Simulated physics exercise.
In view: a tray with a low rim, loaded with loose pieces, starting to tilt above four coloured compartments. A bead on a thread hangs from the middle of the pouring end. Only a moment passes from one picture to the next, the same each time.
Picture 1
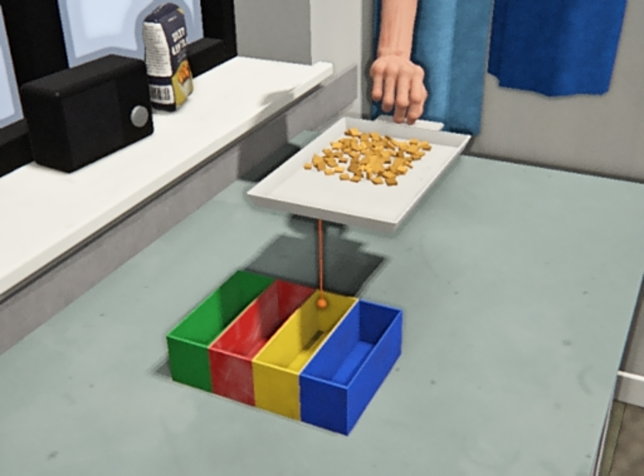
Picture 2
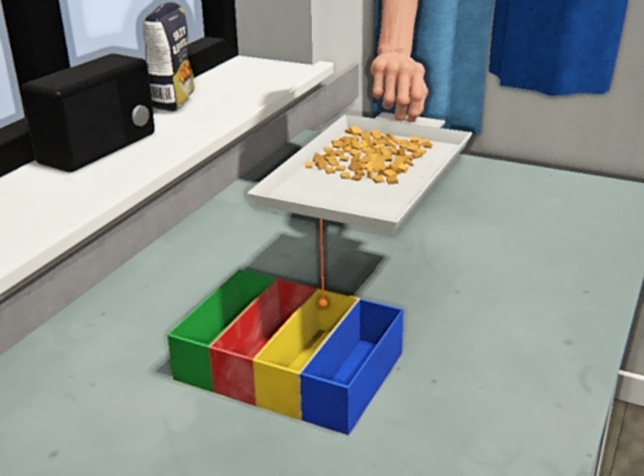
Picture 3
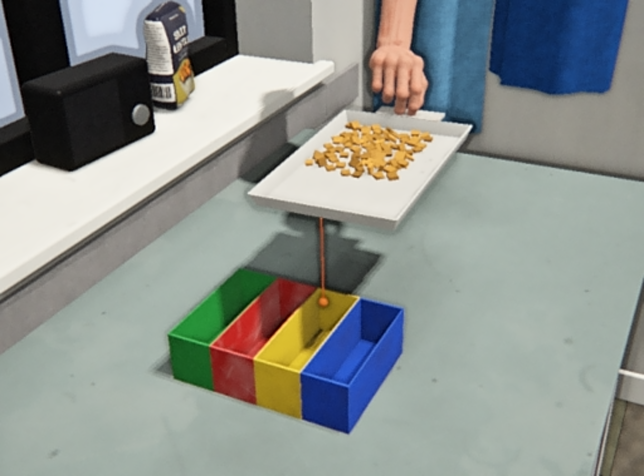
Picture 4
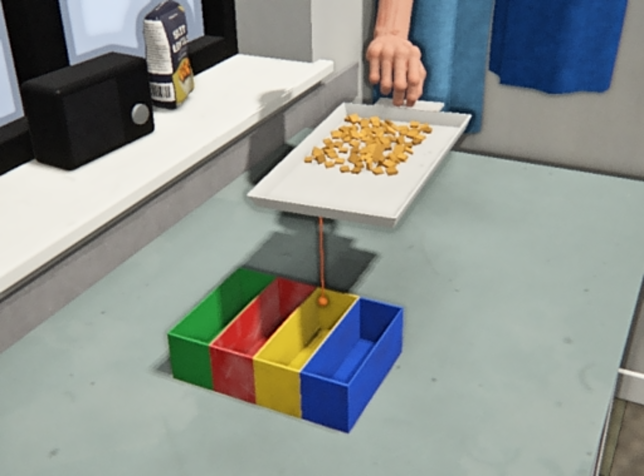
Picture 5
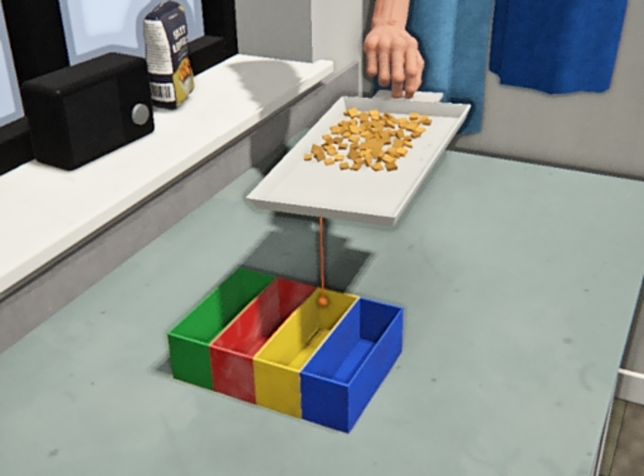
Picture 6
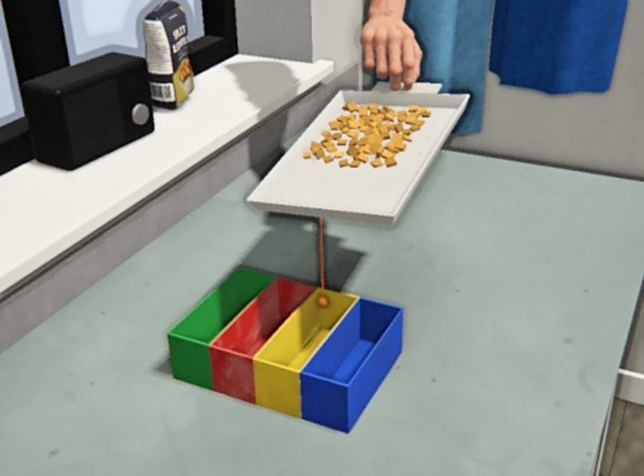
We see a hand holding a white tray of golden cereal squares above green, red, yellow and blue compartments, a bead hanging from its near end; the hand slowly raises the far end, tilting the tray slightly towards its near-left corner.
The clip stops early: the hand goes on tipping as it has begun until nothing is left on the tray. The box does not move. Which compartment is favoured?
Fullest: The red cell.
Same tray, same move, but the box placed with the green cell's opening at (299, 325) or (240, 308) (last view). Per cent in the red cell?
In turn 0 and 20 in a hundred.
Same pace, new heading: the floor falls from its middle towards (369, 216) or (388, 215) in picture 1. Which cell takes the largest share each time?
First the cell in blue, then the cell in blue.
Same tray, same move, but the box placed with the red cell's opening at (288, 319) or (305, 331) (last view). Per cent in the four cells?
The first gives 100 %, the second 70 %.
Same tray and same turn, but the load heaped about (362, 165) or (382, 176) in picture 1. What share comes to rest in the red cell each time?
The first gives 60 %, the second 70 %.
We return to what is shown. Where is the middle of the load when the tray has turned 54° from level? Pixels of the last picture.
At about (281, 191).
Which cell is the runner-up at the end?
It is the cell in green.
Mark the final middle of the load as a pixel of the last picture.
Close to (265, 339).
Shortly afterwards, tray tipped steeply; all but a few on the tray; only a few falling or outside the box.
Next, tray tipped right over; near half on the tray; near a quarter in the red cell; near a quarter in the green cell; only a few in the yellow cell; only a few falling or outside the box.
Some moments later, tray tipped past a quarter turn; near two thirds in the red cell; near a third in the green cell; only a few in the yellow cell.
In the end, tray tipped past a quarter turn; near two thirds in the red cell; near a third in the green cell; only a few in the yellow cell; none at all in the blue cell.
